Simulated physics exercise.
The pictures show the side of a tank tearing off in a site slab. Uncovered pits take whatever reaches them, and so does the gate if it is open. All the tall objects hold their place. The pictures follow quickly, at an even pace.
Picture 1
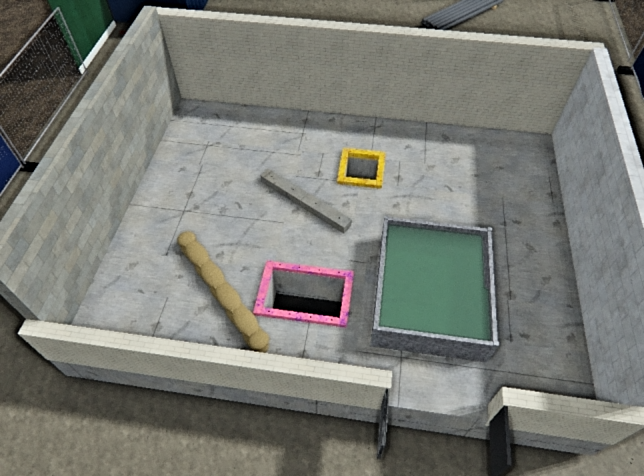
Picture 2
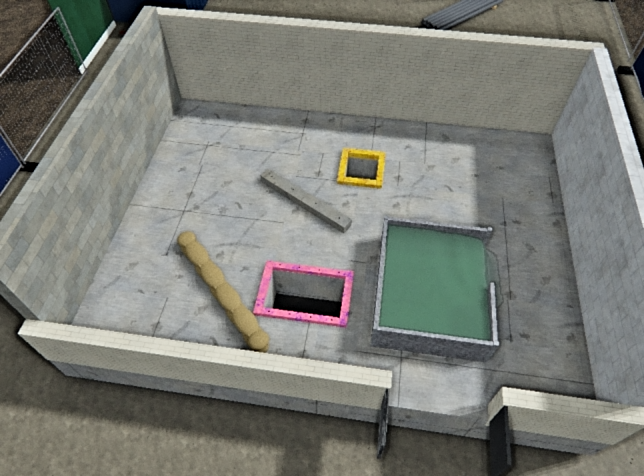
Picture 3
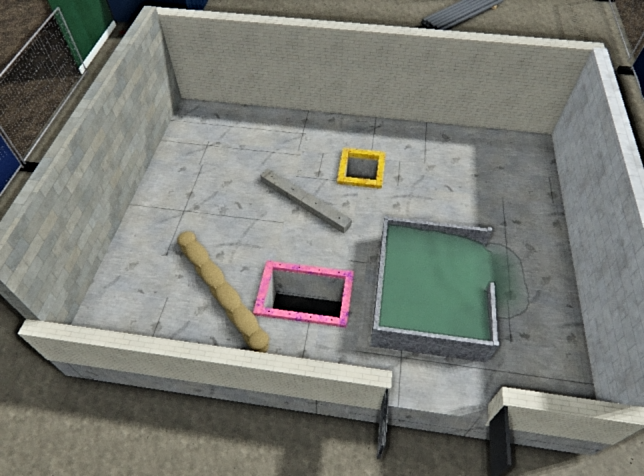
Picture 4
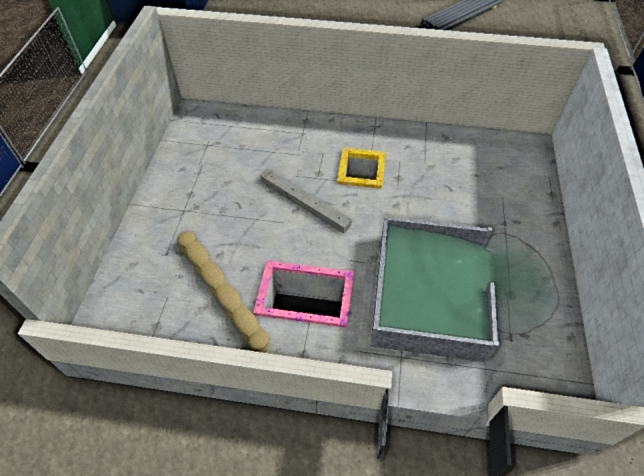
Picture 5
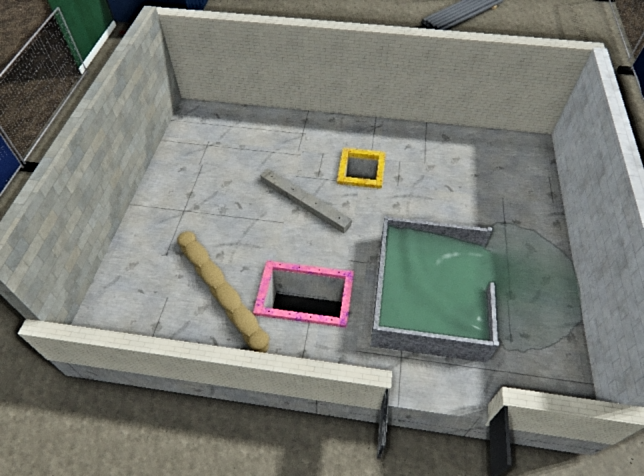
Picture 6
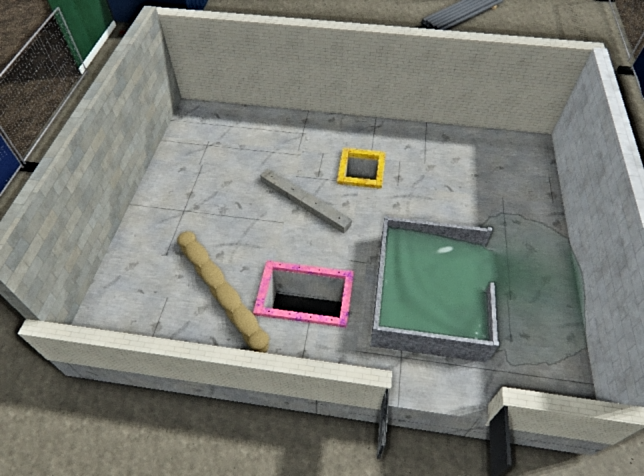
A walled concrete slab fills the view from a raised, slanting angle, with an opening in the near wall at the lower right. A grey-rimmed tank of green water sits right of centre, beside a pink-framed pit, with a yellow-framed opening behind, a grey bar and a lumpy tan log leftward. The tank's right side tears open and water pours through the gap, spreading rightward across the slab toward the right wall while everything else and the camera stay still.
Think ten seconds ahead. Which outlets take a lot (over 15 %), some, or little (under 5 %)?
The gate takes between 5 and 15 %; the pink pit takes under 5 %; the yellow pit takes under 5 %.
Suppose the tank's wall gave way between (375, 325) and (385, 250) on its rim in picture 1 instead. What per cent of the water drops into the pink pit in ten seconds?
In per cent: Pink 30.
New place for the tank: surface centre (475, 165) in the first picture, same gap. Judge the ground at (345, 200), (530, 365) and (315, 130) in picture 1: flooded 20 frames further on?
In turn: Clear, awash, wet.
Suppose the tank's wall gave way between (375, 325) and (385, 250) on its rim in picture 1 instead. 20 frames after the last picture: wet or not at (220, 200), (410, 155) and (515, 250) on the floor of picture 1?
As listed: Awash, dry, free of water.
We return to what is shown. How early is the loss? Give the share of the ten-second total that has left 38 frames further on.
Some 45 per cent.
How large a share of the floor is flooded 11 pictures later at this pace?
Near 15 in a hundred.
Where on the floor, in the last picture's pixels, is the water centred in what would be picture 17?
Near (485, 280).
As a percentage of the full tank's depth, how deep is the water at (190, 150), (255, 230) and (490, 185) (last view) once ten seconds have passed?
In that order: 10, 0 and 6 per cent.
A moment on, water covers 10 % of the floor; the gate 0 %, the pink pit 0 %, the yellow pit 0 %.
Next, water covers 15 % of the floor; the gate 0 %, the pink pit 0 %, the yellow pit 0 %.
Then, water covers 30 % of the floor; the gate 0 %, the pink pit 0 %, the yellow pit 0 %.
Later, water covers 50 % of the floor; the gate 3 %, the pink pit 0 %, the yellow pit 0 %.
In the end, water covers 75 % of the floor; the gate 7 %, the pink pit 0 %, the yellow pit 0 %.
